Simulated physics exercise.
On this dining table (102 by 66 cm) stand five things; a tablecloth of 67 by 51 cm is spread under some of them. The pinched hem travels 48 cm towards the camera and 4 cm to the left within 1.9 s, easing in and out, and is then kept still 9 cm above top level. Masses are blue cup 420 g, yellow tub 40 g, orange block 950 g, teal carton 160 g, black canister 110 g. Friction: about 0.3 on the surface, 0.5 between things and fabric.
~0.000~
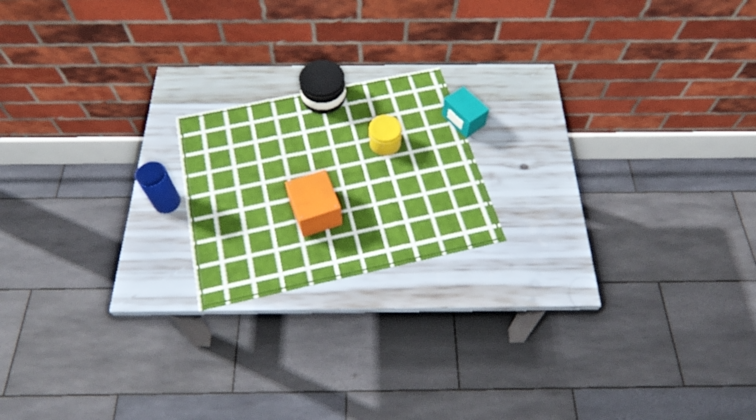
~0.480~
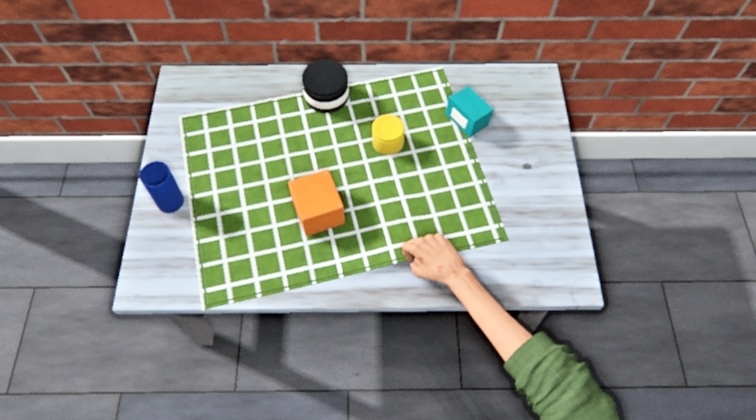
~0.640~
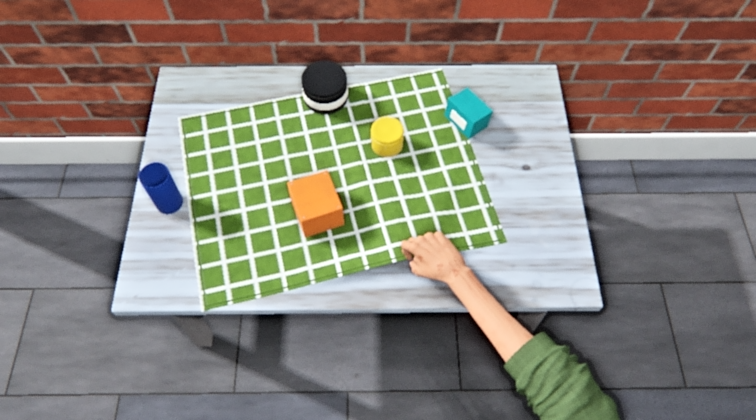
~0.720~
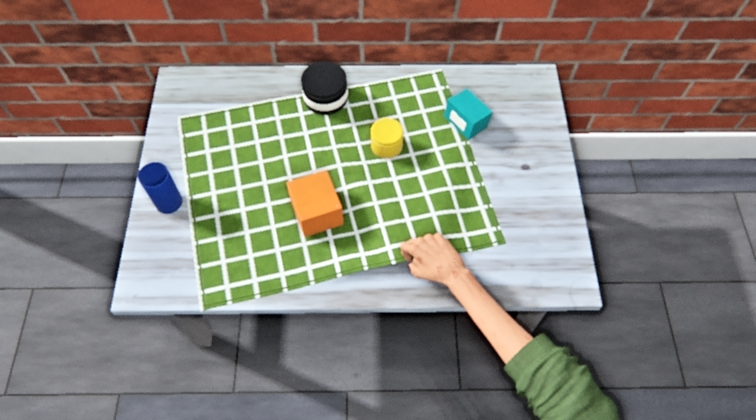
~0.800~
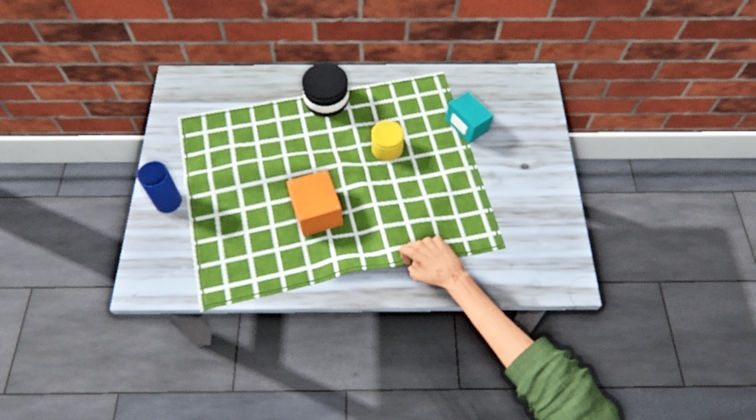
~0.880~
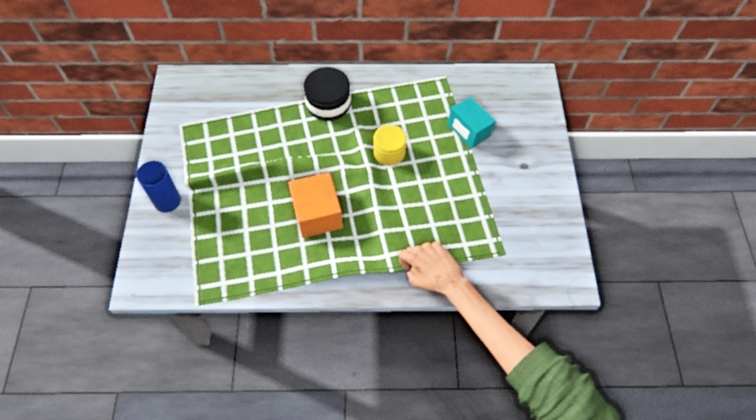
A hand reaching in and slowly tugging a green checked tablecloth slightly towards the camera, wrinkling it as objects on it shift.
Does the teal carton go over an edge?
The teal carton falls off.
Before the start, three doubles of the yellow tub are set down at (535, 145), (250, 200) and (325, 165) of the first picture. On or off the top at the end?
In that order: Stays up, falls off, goes over.
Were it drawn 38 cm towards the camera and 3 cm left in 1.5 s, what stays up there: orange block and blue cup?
In that case: Orange block falls off, blue cup remains.
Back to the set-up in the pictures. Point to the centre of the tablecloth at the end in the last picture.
Around (395, 394).
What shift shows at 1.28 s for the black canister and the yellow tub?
Black canister 15 cm, yellow tub 15 cm.
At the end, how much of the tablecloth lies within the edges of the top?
About 10 per cent.
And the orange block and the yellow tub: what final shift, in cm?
Orange block over the edge, yellow tub off the top.
After 1.3 s, 95 % of the tablecloth is still over the top; teal carton 17 cm off its start, yellow tub 15 cm off its start, black canister 15 cm off its start.
After 1.7 s, 65 % of the tablecloth is still over the top; teal carton 37 cm off its start, yellow tub 33 cm off its start, black canister 32 cm off its start.
After 2.1 s, 20 % of the tablecloth is still over the top; teal carton on its side, 52 cm off its start at (531, 324), orange block over the edge, yellow tub on its side, 49 cm off its start at (463, 328).
After 2.5 s, 10 % of the tablecloth is still over the top; teal carton over the edge, yellow tub over the edge, black canister 52 cm off its start.
After 4.1 s, 10 % of the tablecloth is still over the top; teal carton over the edge, yellow tub over the edge, black canister 52 cm off its start at (374, 272), orange block over the edge.
